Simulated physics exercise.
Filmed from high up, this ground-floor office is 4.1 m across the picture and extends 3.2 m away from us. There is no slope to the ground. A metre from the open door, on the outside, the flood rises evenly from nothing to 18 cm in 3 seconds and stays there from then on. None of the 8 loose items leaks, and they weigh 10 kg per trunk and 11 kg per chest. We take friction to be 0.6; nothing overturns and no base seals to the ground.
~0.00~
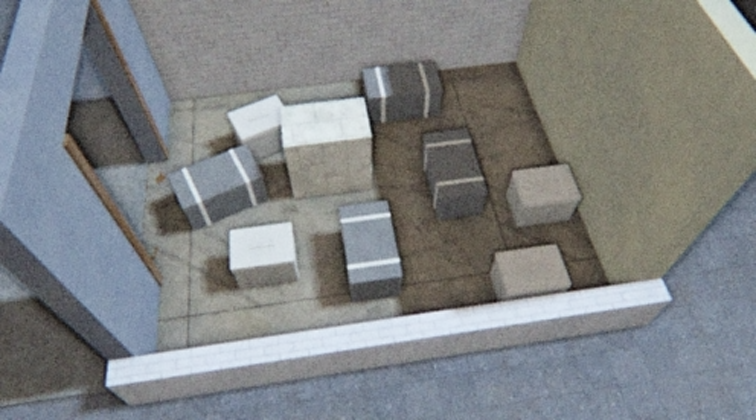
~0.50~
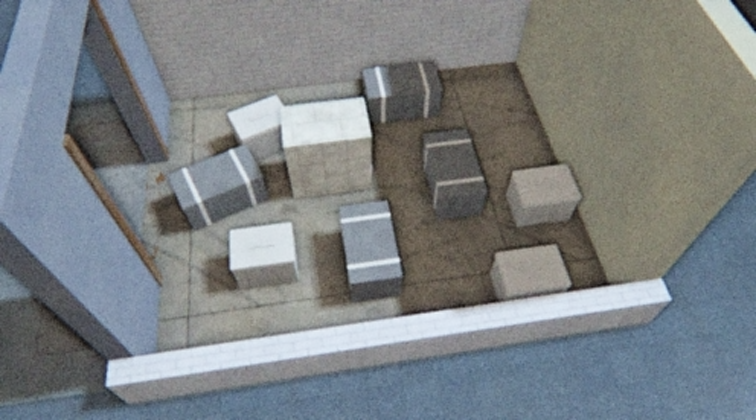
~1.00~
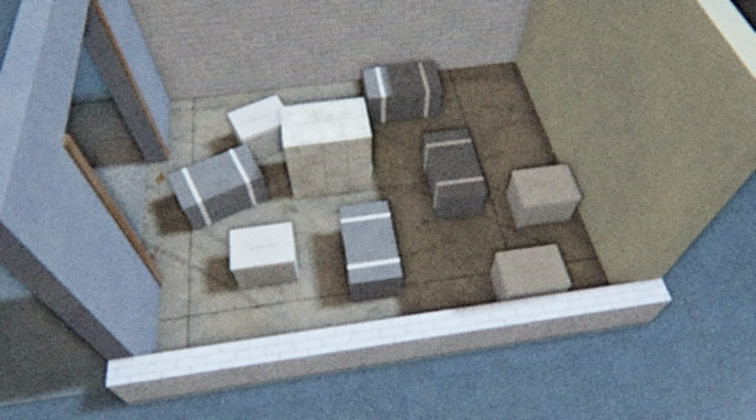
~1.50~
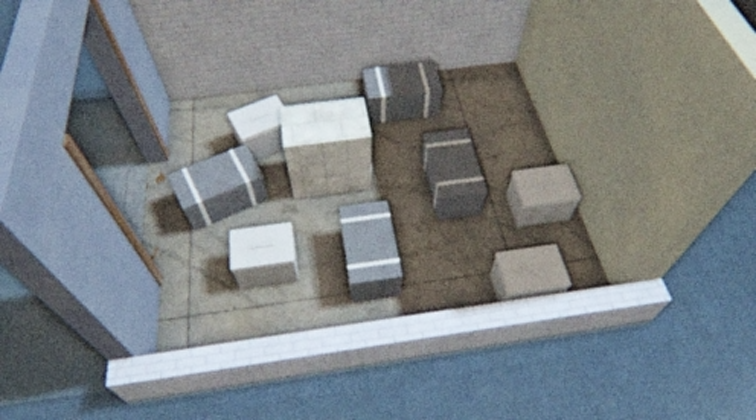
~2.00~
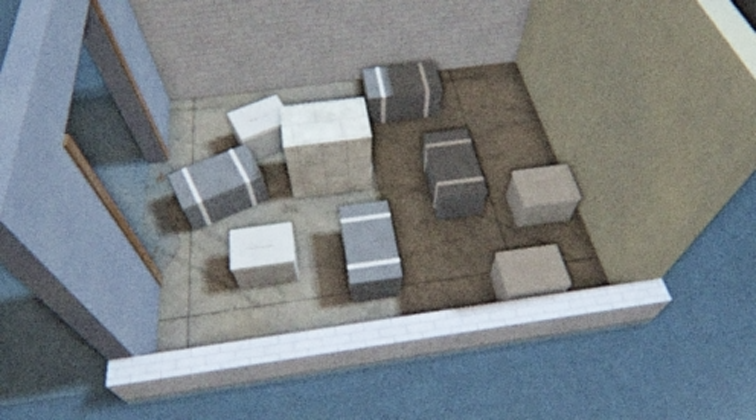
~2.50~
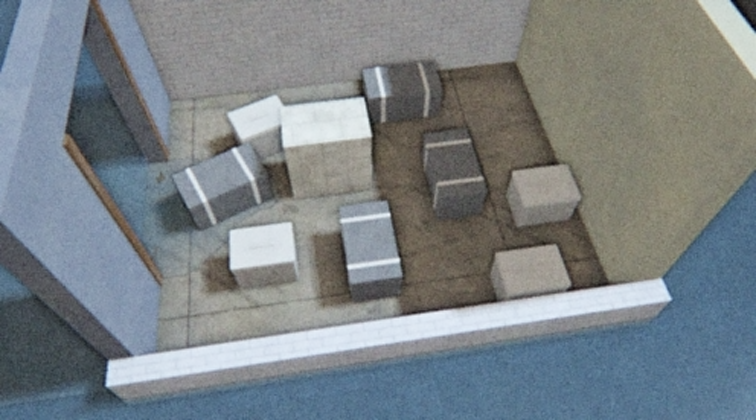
Bluish water spreading over the grey ground outside a small walled room, then creeping through the doorway toward still, scattered boxes.
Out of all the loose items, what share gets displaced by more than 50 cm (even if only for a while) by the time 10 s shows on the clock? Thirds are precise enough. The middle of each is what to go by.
I'd put it at two thirds or more.
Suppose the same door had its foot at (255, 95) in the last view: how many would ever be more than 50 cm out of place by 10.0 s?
Result: 7 of them.
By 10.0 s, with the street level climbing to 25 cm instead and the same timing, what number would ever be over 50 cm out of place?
I count 8 of them in that case.
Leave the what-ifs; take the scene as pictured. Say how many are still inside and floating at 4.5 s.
At that point I count 1.
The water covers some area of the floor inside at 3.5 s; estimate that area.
Wet area: Approx. 2.5 m2.
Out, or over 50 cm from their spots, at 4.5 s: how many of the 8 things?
3.
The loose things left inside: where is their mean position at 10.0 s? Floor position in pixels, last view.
About (461, 170).
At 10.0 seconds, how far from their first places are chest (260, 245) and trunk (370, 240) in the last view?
Net displacement, in order: 250 cm; 120 cm.
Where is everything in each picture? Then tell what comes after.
The first frame shows a trunk at (215, 175) rests on the ground; a trunk at (402, 80) rests on the ground; water covers 0.0 m2; 0 of 8 have shifted.
The second frame shows a trunk at (215, 175), on the bottom; a trunk at (402, 80) rests on the ground; 0.0 m2 under water; 0 of 8 have shifted.
The third frame shows a trunk at (215, 175) rests on the ground; a trunk at (402, 80), on the bottom; water covers 0.0 m2; 0 of 8 have shifted.
The fourth frame shows a trunk at (215, 175) rests on the ground; a trunk at (402, 80), on the bottom; 0.0 m2 under water; 0 of 8 have shifted.
The fifth frame shows a trunk at (215, 175) rests on the ground; a trunk at (402, 80), on the bottom; water covers 0.1 m2; 0 of 8 have shifted.
The sixth frame shows a trunk at (220, 174), on the bottom, 4 cm from its start; a trunk at (402, 80), on the bottom; water covers 0.6 m2; 0 of 8 have shifted.
After 3.5 s 0 of 8 are over 50 cm from their spots; 0 afloat.
After 4.5 s 3 of 8 are over 50 cm from their spots; 1 afloat.
After 7.0 s 5 of 8 are over 50 cm from their spots; 6 afloat.
After 10.0 s 7 of 8 are over 50 cm from their spots, and 8 have been at some point; 8 afloat.
